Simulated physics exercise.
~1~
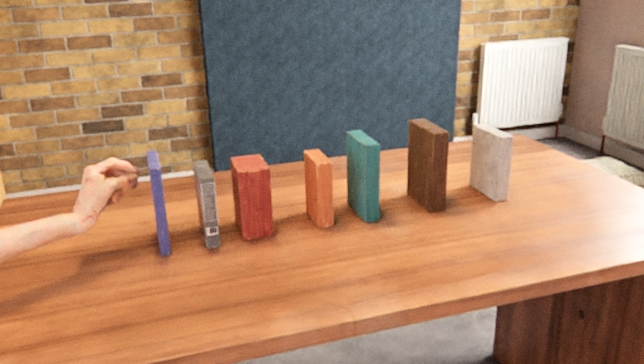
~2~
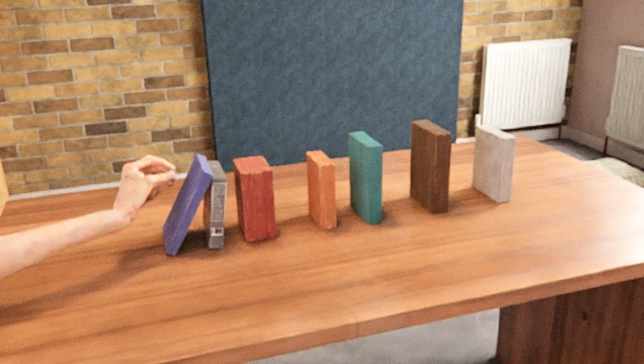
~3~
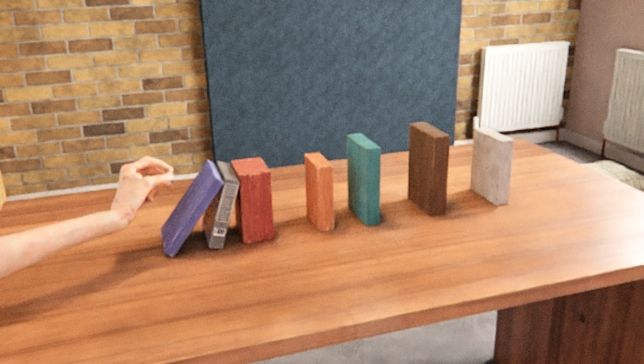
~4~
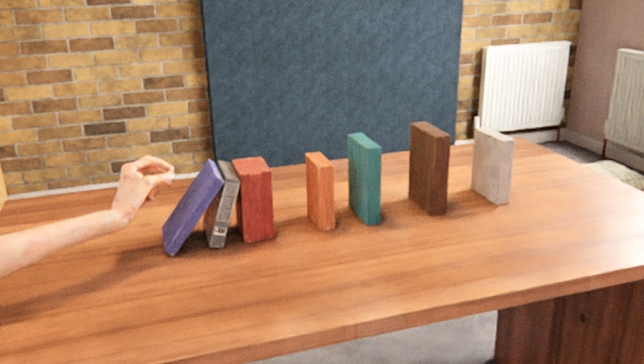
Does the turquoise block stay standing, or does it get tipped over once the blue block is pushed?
The turquoise block stays standing. The leaning goes no further than the blue block and the grey packet, which rest up against the upright red block.
